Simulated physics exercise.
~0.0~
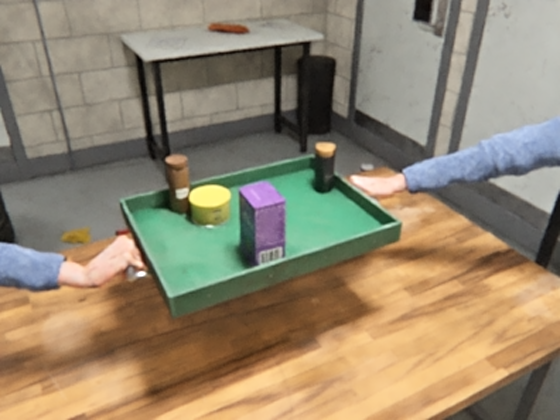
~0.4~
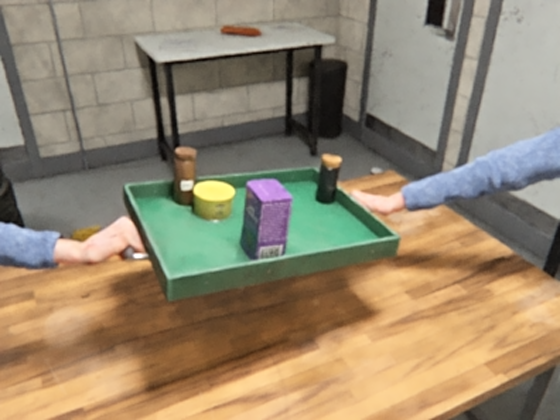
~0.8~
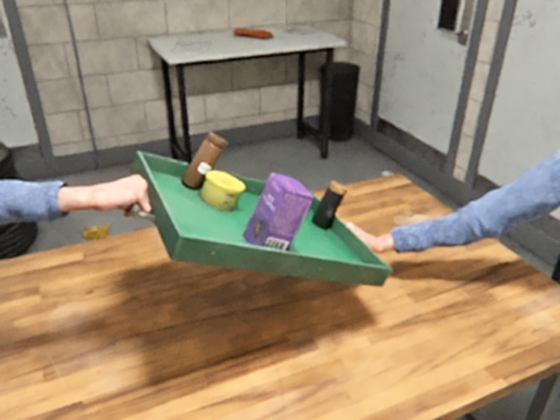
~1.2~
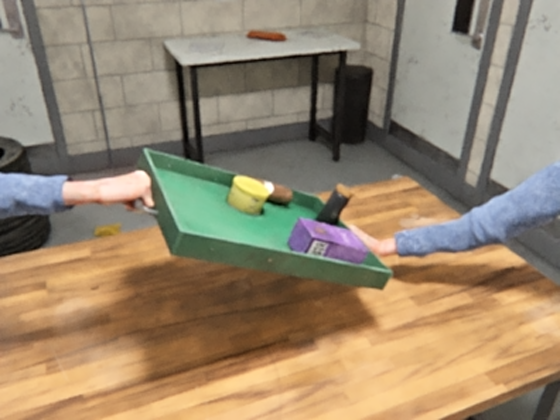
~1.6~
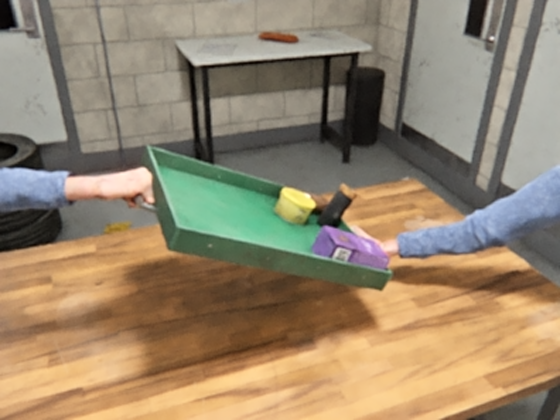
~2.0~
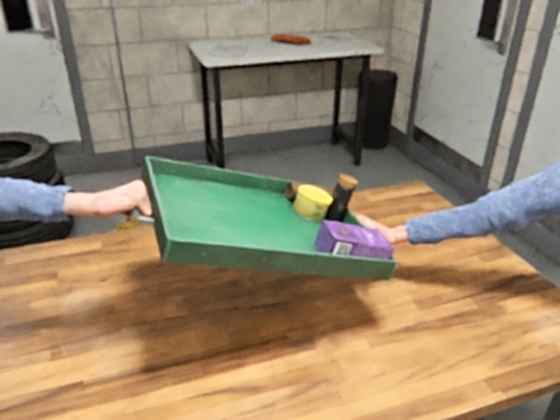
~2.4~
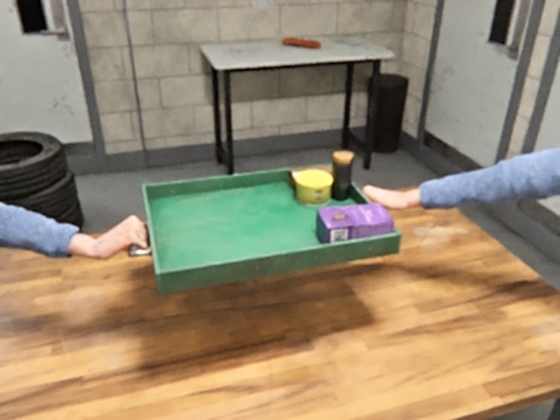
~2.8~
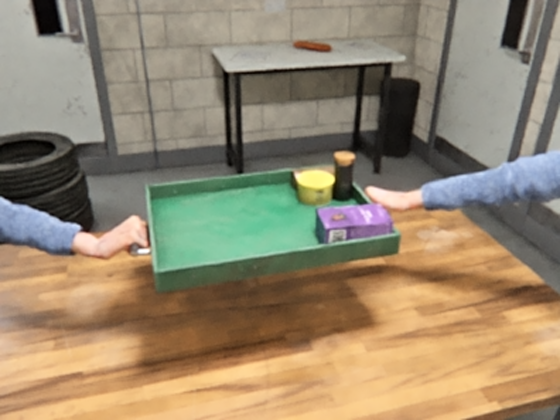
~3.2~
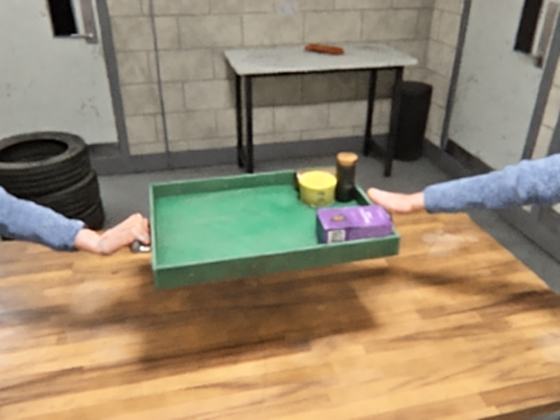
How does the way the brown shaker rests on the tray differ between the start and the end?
At the start the brown shaker stands upright on the tray, and at the end it is lying on its side.
